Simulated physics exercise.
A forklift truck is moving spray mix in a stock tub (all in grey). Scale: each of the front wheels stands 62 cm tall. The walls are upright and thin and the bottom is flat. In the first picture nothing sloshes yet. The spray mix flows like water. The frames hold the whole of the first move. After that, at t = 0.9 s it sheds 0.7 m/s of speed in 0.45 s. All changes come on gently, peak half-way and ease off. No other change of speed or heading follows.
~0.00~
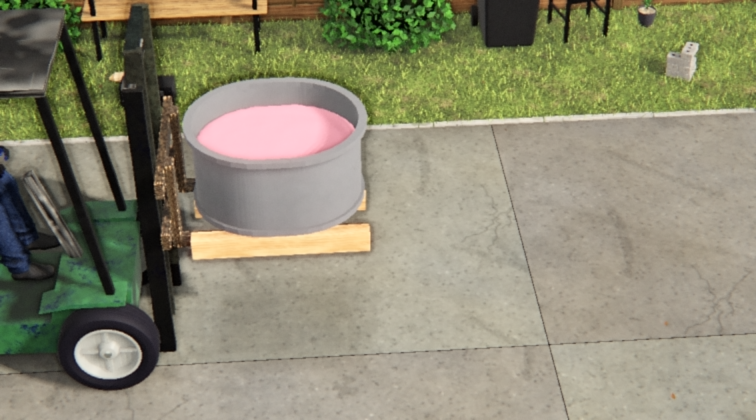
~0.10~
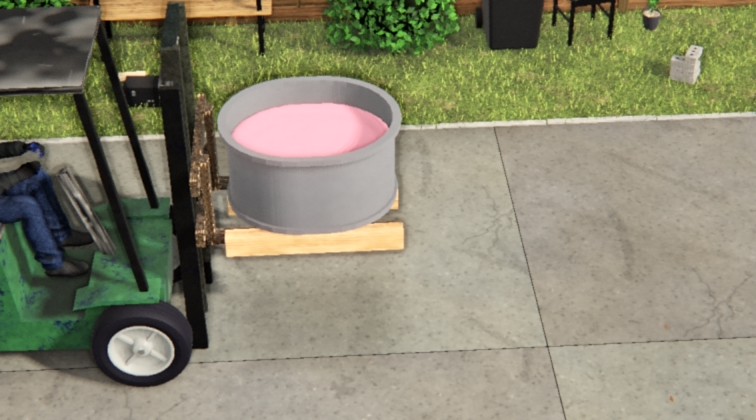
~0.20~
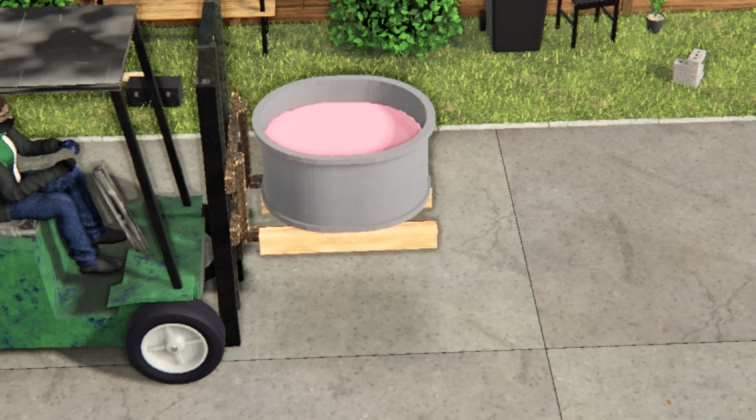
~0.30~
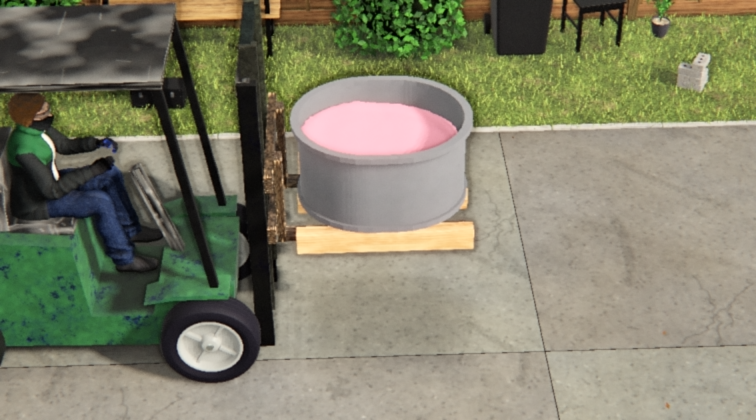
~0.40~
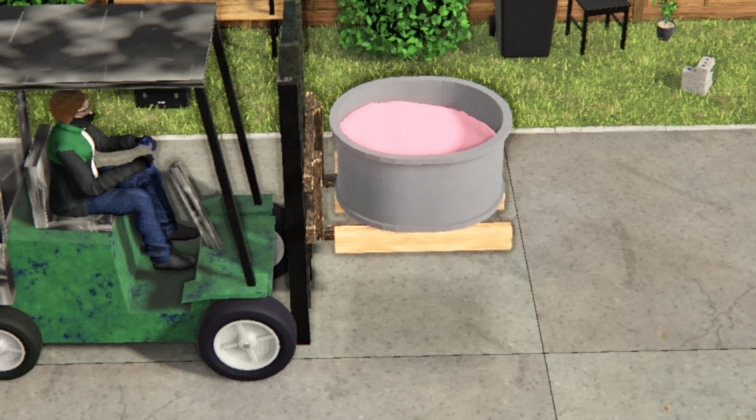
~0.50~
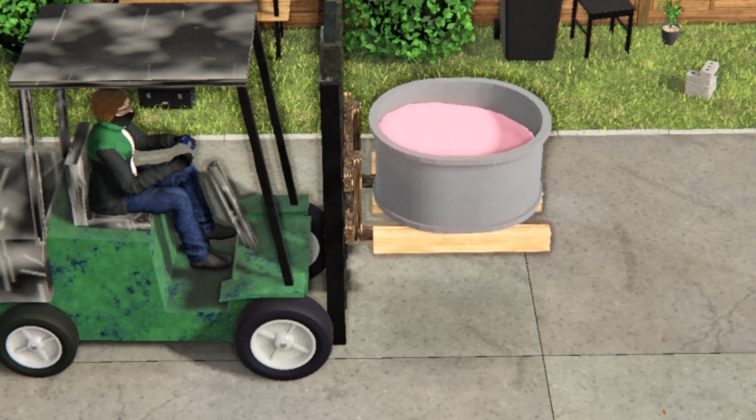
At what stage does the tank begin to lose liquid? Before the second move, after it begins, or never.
It overflows never.
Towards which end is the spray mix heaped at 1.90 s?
Towards the back.
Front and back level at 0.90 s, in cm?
About 38 cm in front and 30 cm behind.
By 0.90 s the surface is 39 cm up at the front and 30 cm at the back; nothing has left.
By 1.40 s the surface is 43 cm up at the front and 24 cm at the back; nothing has left.
By 1.90 s the surface is 26 cm up at the front and 44 cm at the back; nothing has left.
By 4.34 s nothing has left.
